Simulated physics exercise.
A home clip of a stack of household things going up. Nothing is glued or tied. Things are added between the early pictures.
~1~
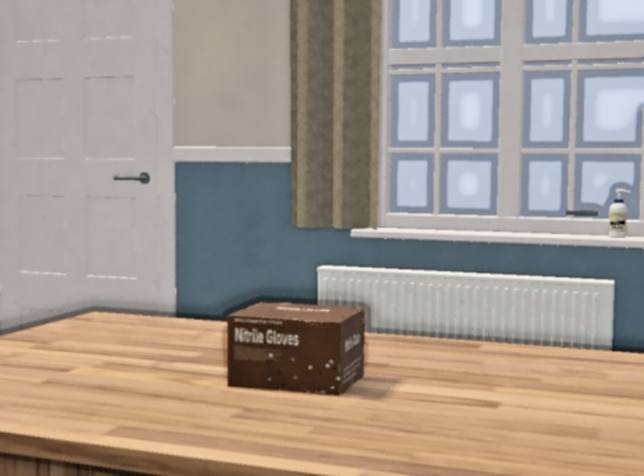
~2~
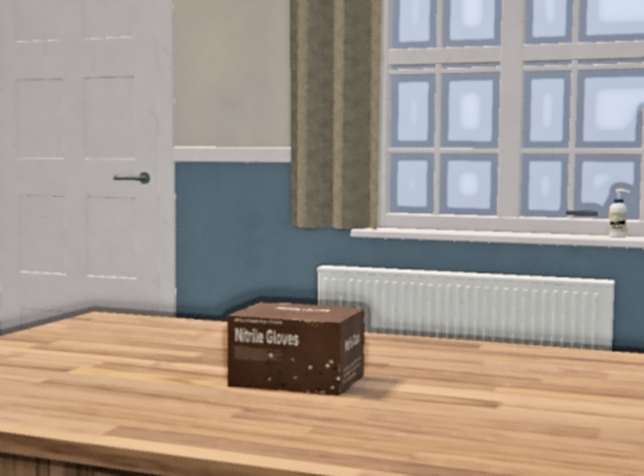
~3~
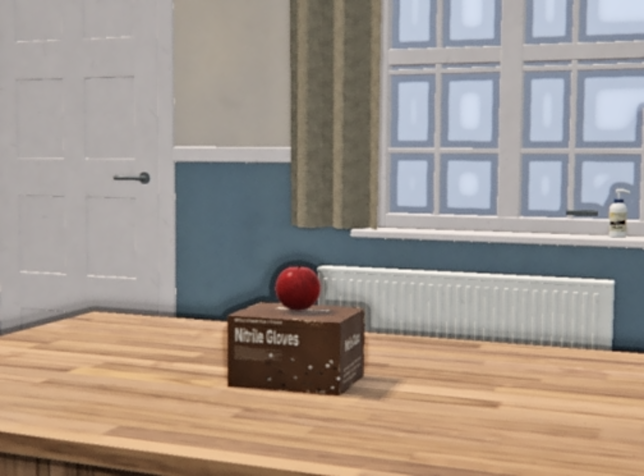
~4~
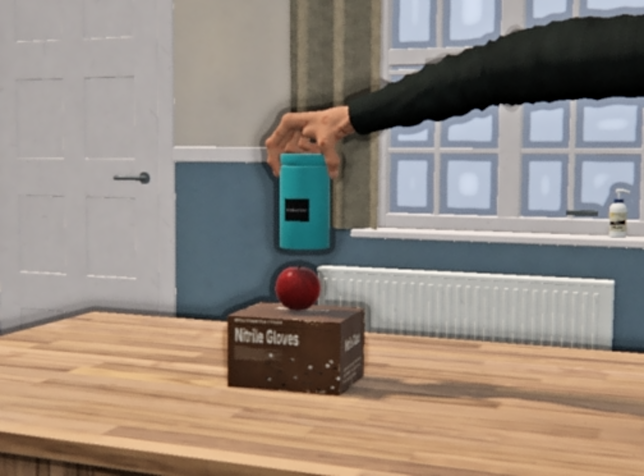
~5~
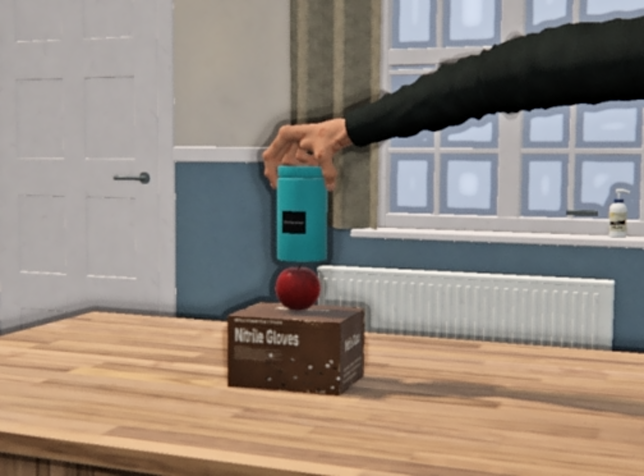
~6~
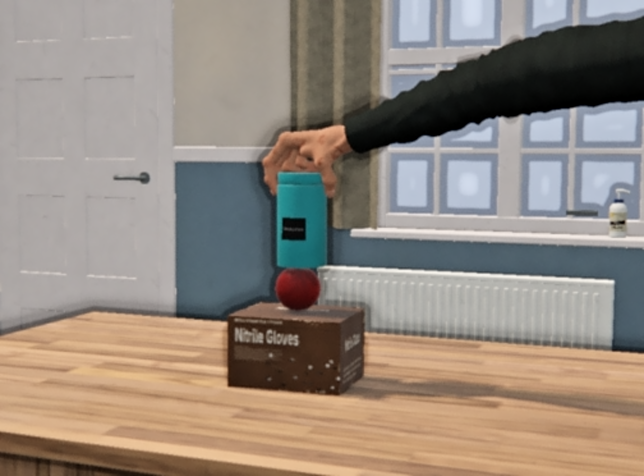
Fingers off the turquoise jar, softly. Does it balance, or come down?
It gives way.
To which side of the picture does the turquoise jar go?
It goes to the right.
Then, 0.60 s later than the last frame, turquoise jar now fallen; red apple moved a little.
Then, 0.80 s later than the last frame, red apple moved a little.
Then, 1.10 s later than the last frame, as before.
When it is over, fallen, turquoise jar; the other 2 as before. End places, in pixels of the last picture, turquoise jar near (572, 384). The pile loses its balance.
